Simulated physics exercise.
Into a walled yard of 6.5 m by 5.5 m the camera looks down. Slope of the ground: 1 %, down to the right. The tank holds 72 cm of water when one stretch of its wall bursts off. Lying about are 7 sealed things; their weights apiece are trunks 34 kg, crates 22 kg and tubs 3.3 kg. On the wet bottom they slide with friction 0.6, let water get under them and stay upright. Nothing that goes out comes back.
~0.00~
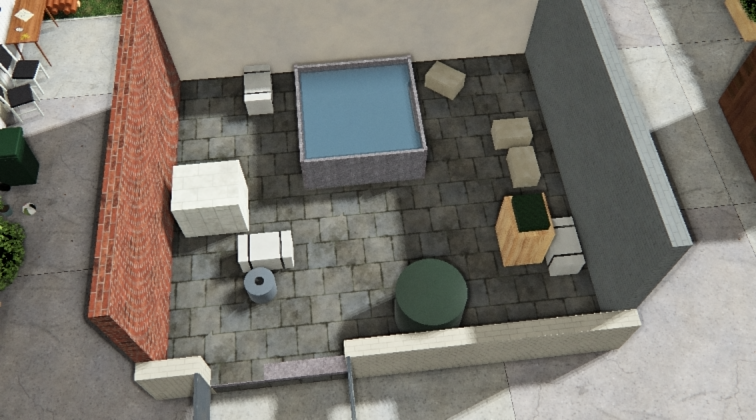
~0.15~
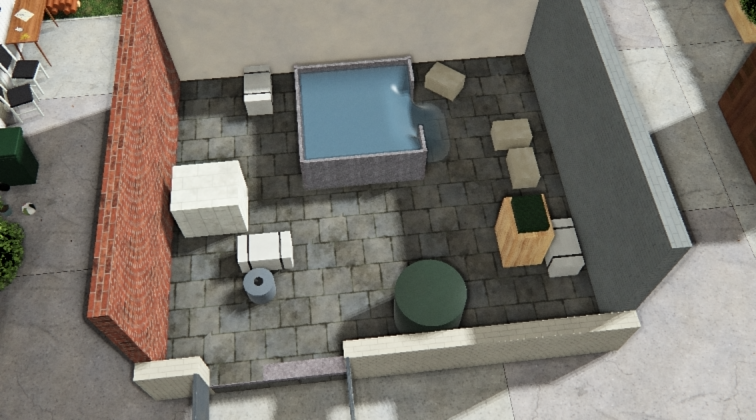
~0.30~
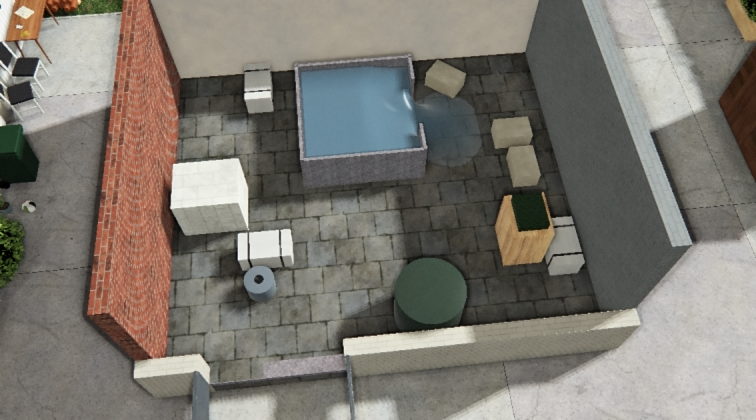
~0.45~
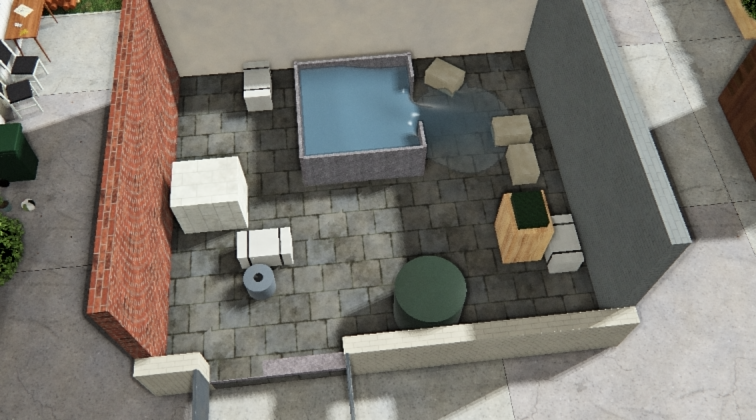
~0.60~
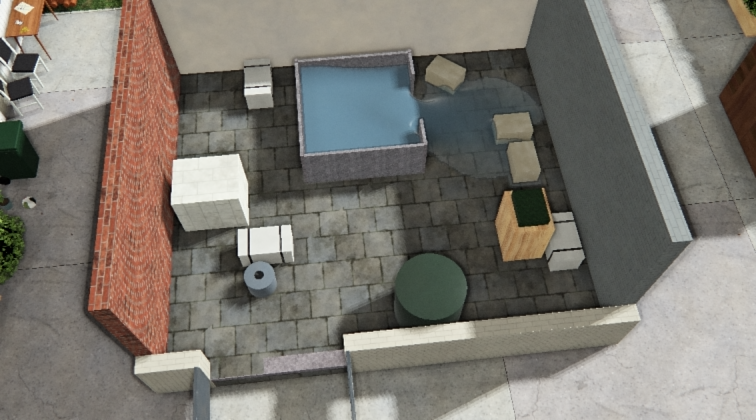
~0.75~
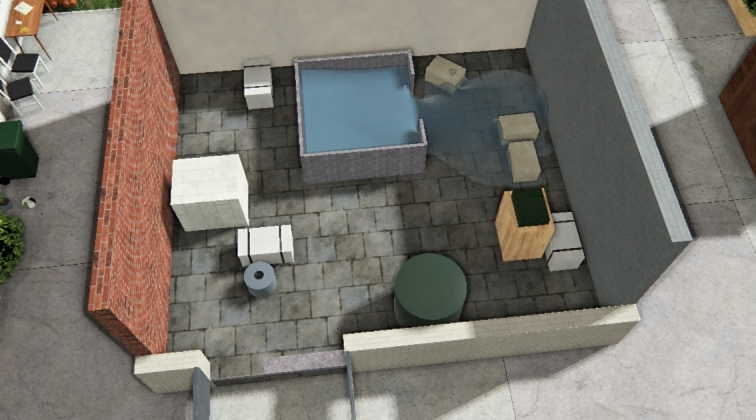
Water burst out of the right side of a raised tank in a walled yard and spread across the dark paving toward the right wall, surrounding some pale crates and nudging one slightly.
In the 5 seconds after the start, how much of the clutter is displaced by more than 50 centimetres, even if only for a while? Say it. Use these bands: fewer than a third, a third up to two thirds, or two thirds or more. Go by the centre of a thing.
It falls in a third up to two thirds.
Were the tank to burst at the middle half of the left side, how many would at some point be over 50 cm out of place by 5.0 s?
The answer would then be 0.
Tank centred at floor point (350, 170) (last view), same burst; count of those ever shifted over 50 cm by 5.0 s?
Then the count would be 4.
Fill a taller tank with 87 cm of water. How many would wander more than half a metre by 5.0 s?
It would come to 5 of them.
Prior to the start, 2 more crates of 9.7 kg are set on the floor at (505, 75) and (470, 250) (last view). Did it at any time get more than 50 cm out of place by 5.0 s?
Taking them in turn, the first is above the mark and the second above the mark.
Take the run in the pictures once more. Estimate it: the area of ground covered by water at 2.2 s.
13 m2.
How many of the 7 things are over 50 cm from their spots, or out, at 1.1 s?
By that time the total stands at 0.
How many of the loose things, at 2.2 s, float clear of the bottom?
At that time, 2.
After 1.1 s 0 of 7 are over 50 cm from their spots; 1 afloat.
After 2.2 s 2 of 7 are over 50 cm from their spots; 2 afloat.
After 3.5 s 4 of 7 are over 50 cm from their spots; 2 afloat.
After 5.0 s 4 of 7 are over 50 cm from their spots, and 4 have been at some point; 2 afloat.
